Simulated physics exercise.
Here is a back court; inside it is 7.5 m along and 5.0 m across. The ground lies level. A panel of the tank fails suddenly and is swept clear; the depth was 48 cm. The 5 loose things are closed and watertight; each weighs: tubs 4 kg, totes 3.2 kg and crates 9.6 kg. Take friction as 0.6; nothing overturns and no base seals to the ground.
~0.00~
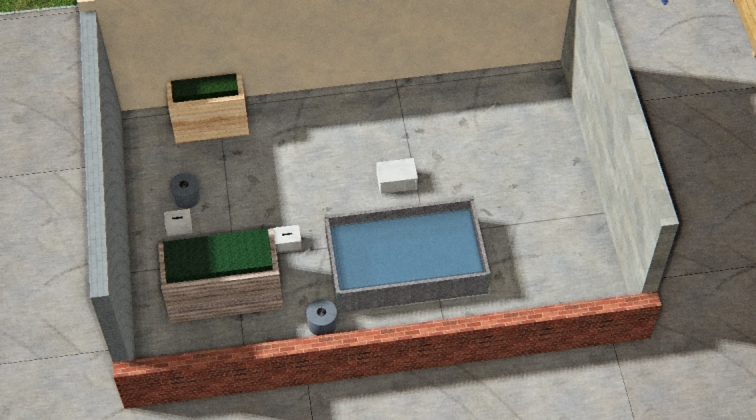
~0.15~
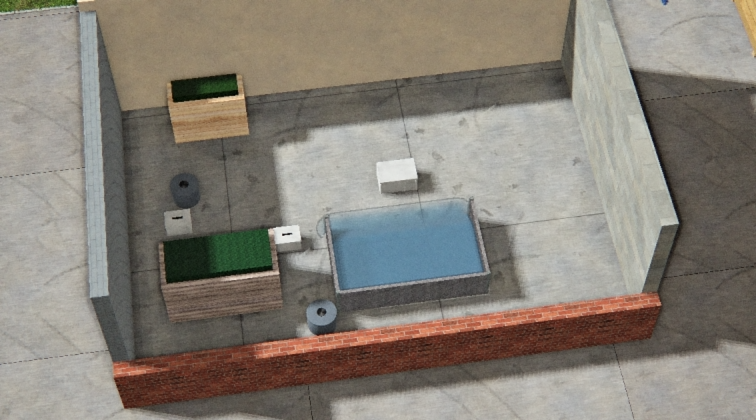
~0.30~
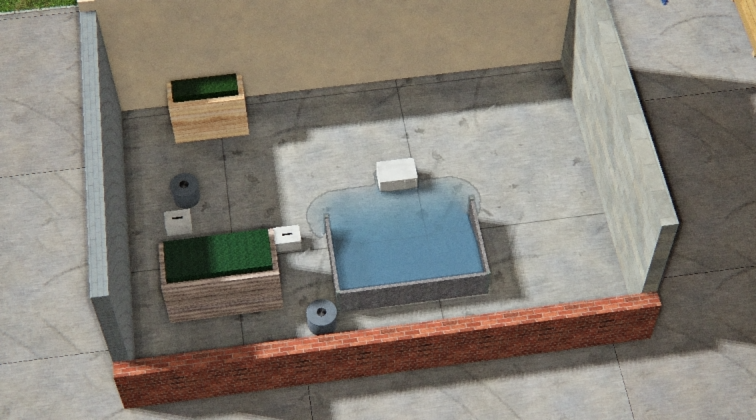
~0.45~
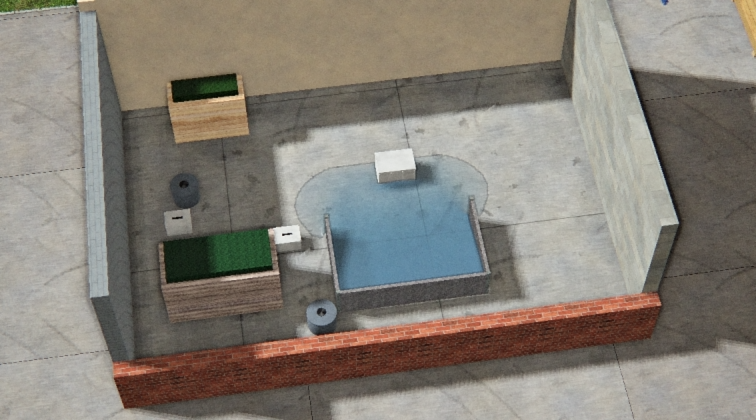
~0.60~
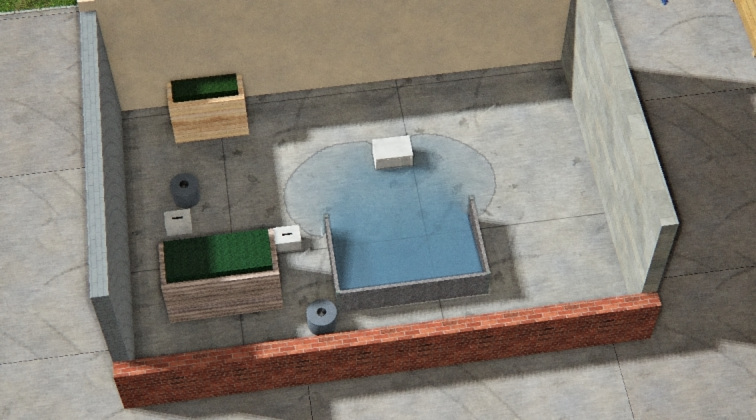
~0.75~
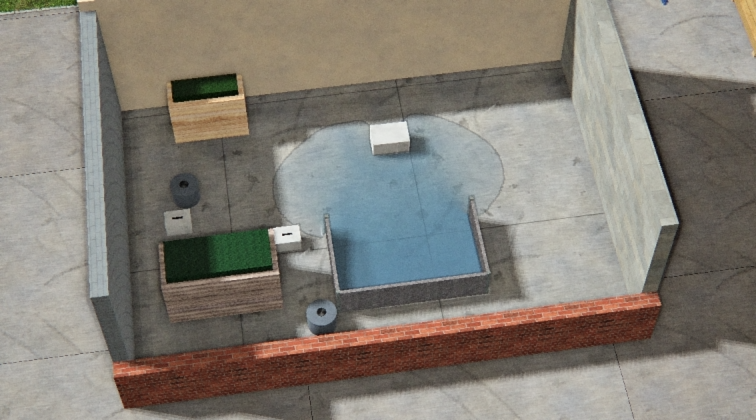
Water spreads from the tank's open back side across the court and pushes a white crate backward.
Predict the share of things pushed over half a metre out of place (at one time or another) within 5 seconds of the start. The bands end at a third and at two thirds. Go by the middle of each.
Share: One to two thirds.
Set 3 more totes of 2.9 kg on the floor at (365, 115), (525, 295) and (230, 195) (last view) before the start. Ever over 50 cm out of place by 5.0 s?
In turn: Past it, under, over.
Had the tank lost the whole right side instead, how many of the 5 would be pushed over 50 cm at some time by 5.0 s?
Then 1.
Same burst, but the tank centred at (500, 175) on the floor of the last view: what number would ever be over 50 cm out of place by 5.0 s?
Then 2.
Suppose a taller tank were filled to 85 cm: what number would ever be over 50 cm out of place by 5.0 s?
Then 4.
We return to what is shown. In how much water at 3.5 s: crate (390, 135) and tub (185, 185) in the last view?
Roughly 11 and 2 cm.
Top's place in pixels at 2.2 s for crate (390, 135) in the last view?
Near (384, 71).
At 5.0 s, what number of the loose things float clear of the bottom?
3 of them.
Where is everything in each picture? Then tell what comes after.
The first frame shows a crate at (397, 170), on the bottom; a tub at (322, 312), on the bottom; water covers 2.9 m2; 0 of 5 have shifted.
The second frame shows a crate at (397, 170) rests on the ground; a tub at (322, 312), on the bottom; water covers 3.9 m2; 0 of 5 have shifted.
The third frame shows a crate at (397, 170) rests on the ground; a tub at (322, 312) rests on the ground; 4.9 m2 under water; 0 of 5 have shifted.
The fourth frame shows a crate at (395, 161) rests on the ground, 17 cm from its start; a tub at (322, 312), on the bottom; water covers 6.2 m2; 1 of 5 have shifted.
The fifth frame shows a crate at (393, 147) rests on the ground, 44 cm from its start; a tub at (322, 312), on the bottom; water covers 7.8 m2; 1 of 5 have shifted.
The sixth frame shows a crate at (390, 133), on the bottom, 73 cm from its start; a tub at (322, 312) rests on the ground; water covers 9.4 m2; 1 of 5 have shifted.
After 1.1 s 1 of 5 are over 50 cm from their spots; 0 afloat.
After 2.2 s 1 of 5 are over 50 cm from their spots; 1 afloat.
After 3.5 s 1 of 5 are over 50 cm from their spots; 1 afloat.
After 5.0 s 3 of 5 are over 50 cm from their spots, and 3 have been at some point; 3 afloat.
